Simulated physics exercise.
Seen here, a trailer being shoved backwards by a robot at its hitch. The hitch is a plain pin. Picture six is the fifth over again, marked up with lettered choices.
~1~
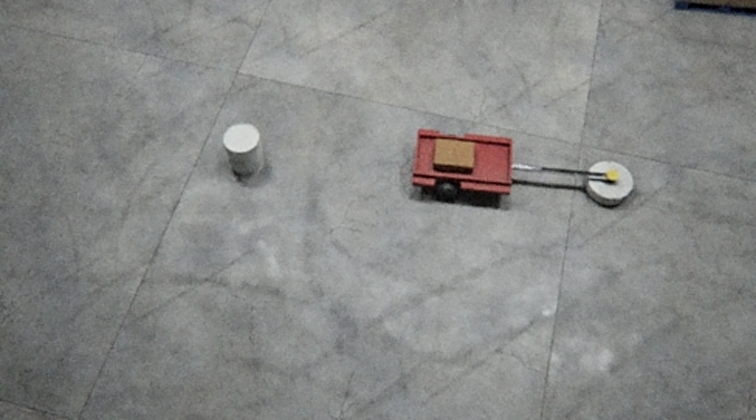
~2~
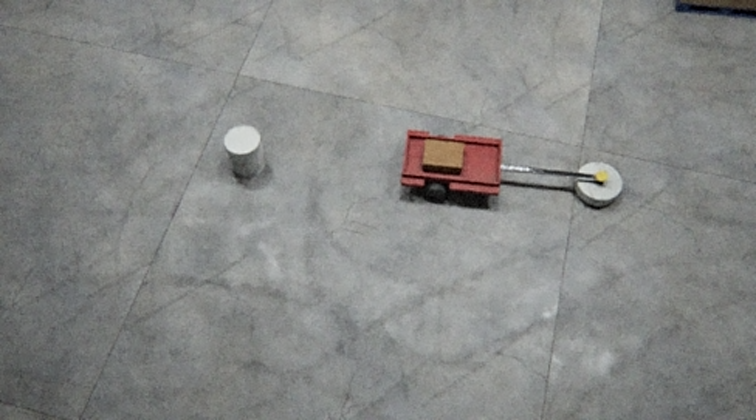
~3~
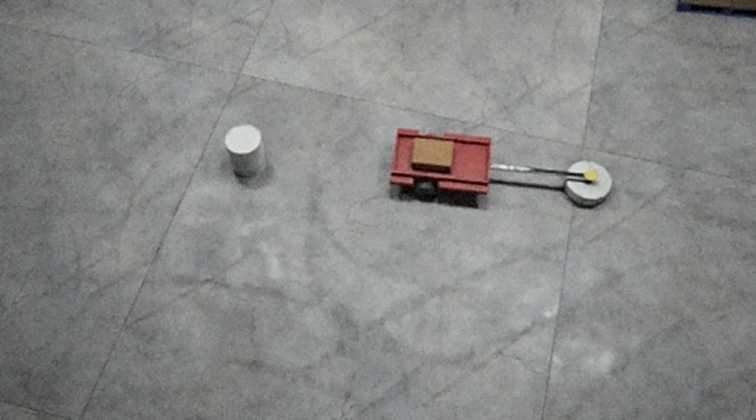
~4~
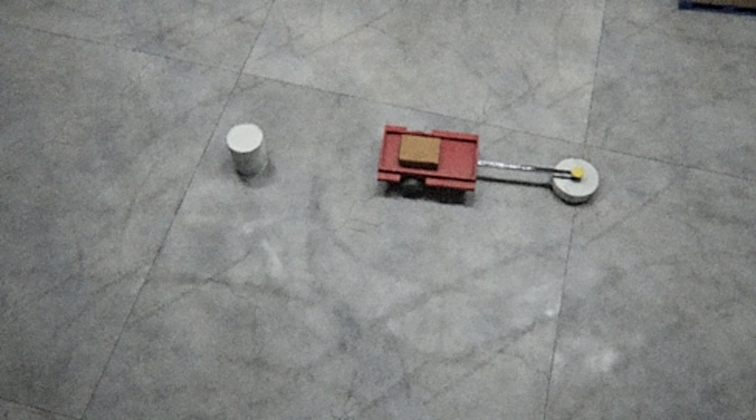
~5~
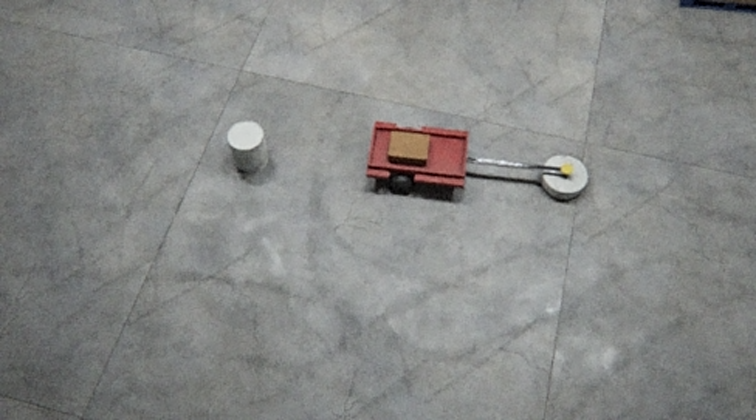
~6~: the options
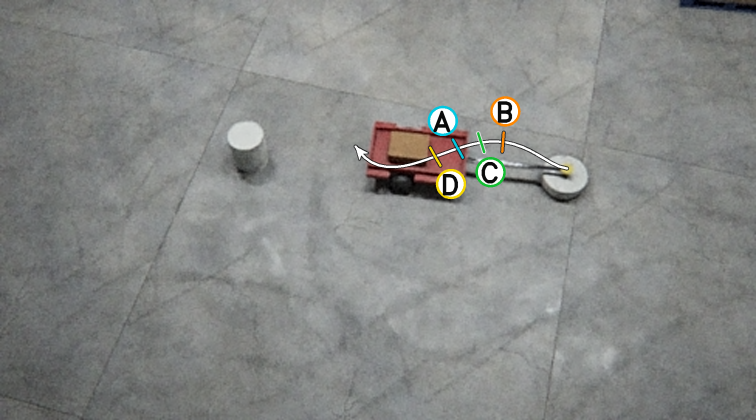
A grey concrete floor marked by thin seams and scuffs is seen from high above, with a dark blue edge at the top right corner. A white keg stands left of centre, while a red cart carrying a brown block is linked by thin bars to a round white robot with a yellow spot on its right. The robot pushes the cart slowly backwards to the left, narrowing its gap to the still keg.
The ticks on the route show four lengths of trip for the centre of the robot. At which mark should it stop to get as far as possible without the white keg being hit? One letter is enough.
C.
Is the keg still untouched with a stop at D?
No.
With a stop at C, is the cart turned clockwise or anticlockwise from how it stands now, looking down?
For that mark, anticlockwise.
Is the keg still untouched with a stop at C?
For that mark, yes.
On the marked copy, A at (458, 148); B at (503, 142); C at (481, 143); D at (435, 157); the route from (567, 169) via (458, 148) to (356, 146).
Taking C. A third of the way, robot (535, 161), cart (389, 149).
Two thirds of the way, robot (507, 150), cart (362, 148).
When it is over, robot (480, 149), cart (334, 149); nothing has been touched.
As for the rest, A is too far, the keg has been hit; B is safe but short; D is too far, the keg has been hit.
